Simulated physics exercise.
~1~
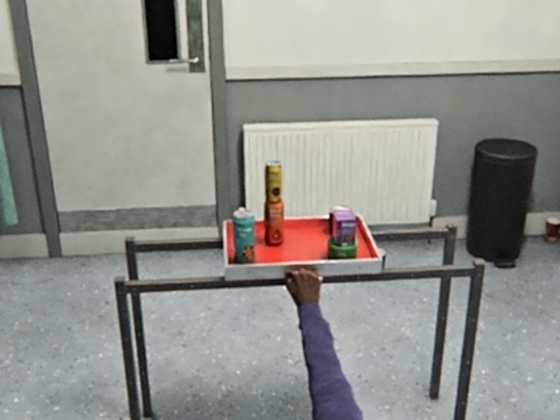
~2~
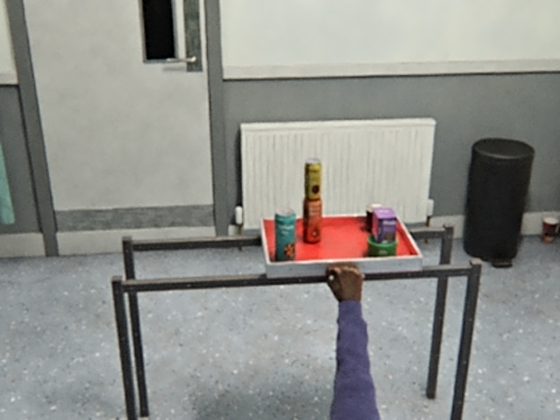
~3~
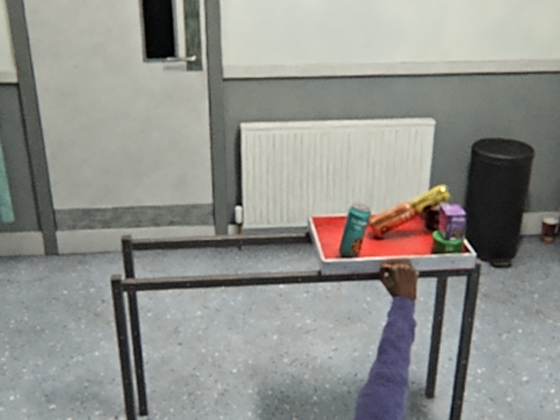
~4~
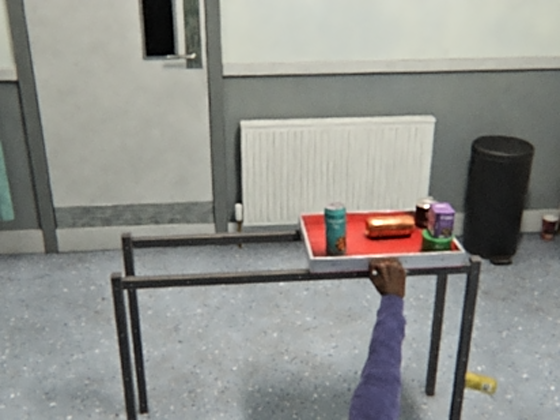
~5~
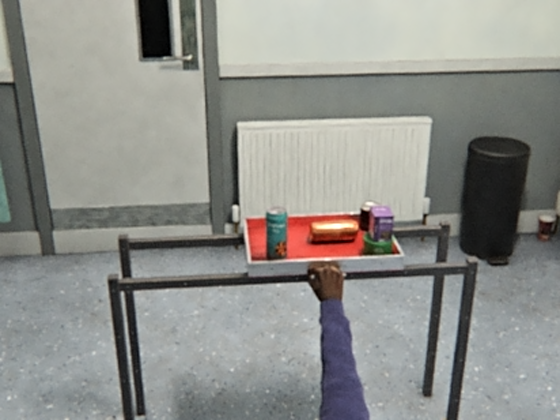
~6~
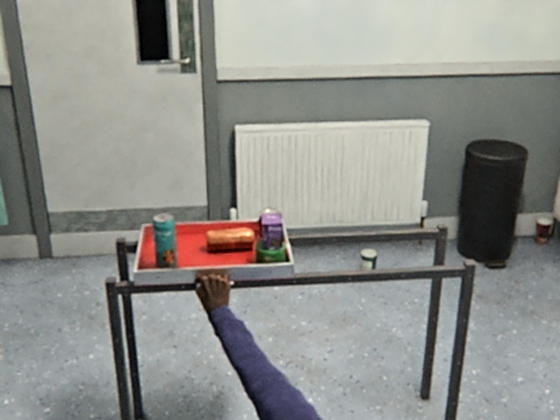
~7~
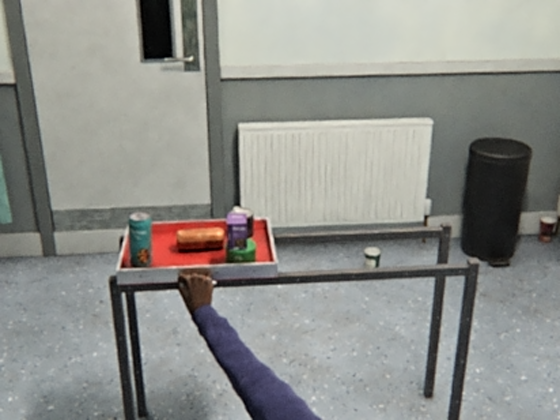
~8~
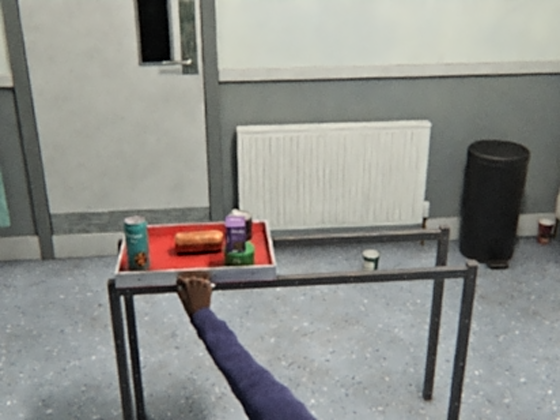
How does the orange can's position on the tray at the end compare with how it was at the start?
At the start the orange can stands upright beneath the yellow can. By the end it is lying on its side on the tray.
